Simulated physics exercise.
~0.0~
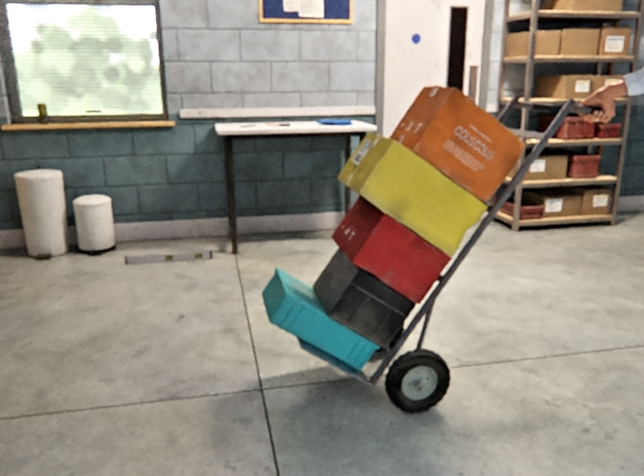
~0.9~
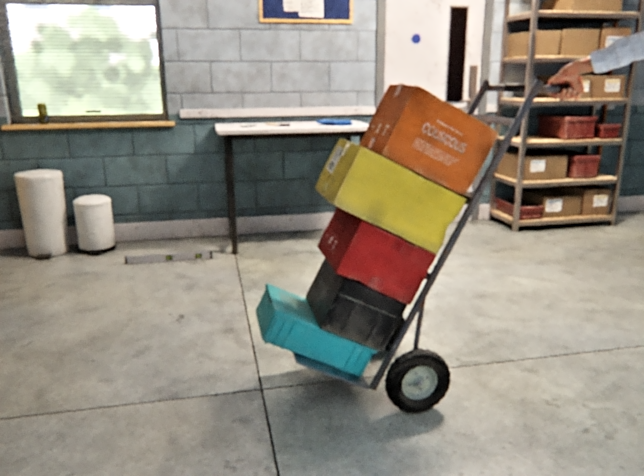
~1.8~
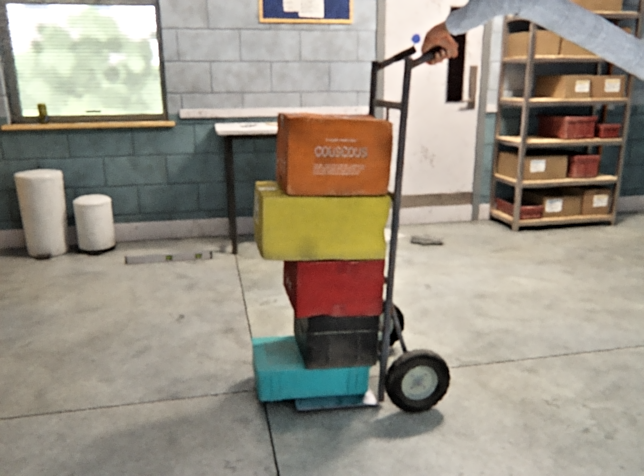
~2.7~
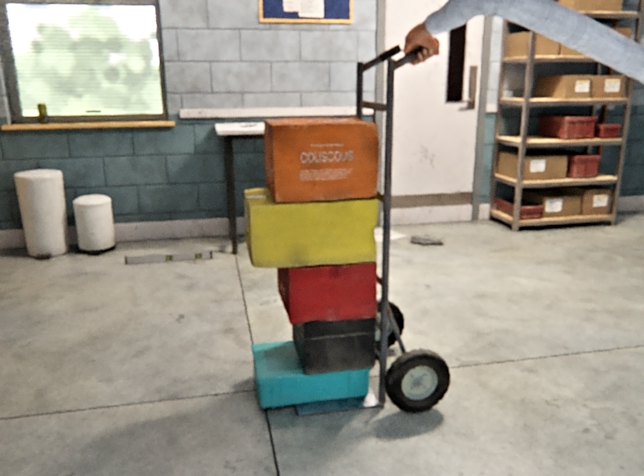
To begin with, a two-wheeled sack truck leans back toward the right in a storeroom, a hand gripping its handle and five items stacked on it. A turquoise tote sits lowest, followed by a black toolbox, a red parcel, a yellow box and an orange parcel on top. The hand tips the truck up toward the left, and the leaning stack swings with it. The truck then comes upright on the floor, and the upper boxes shift slightly left. Finally, it stands still held by the outstretched arm, with all five items still stacked, somewhat unevenly.
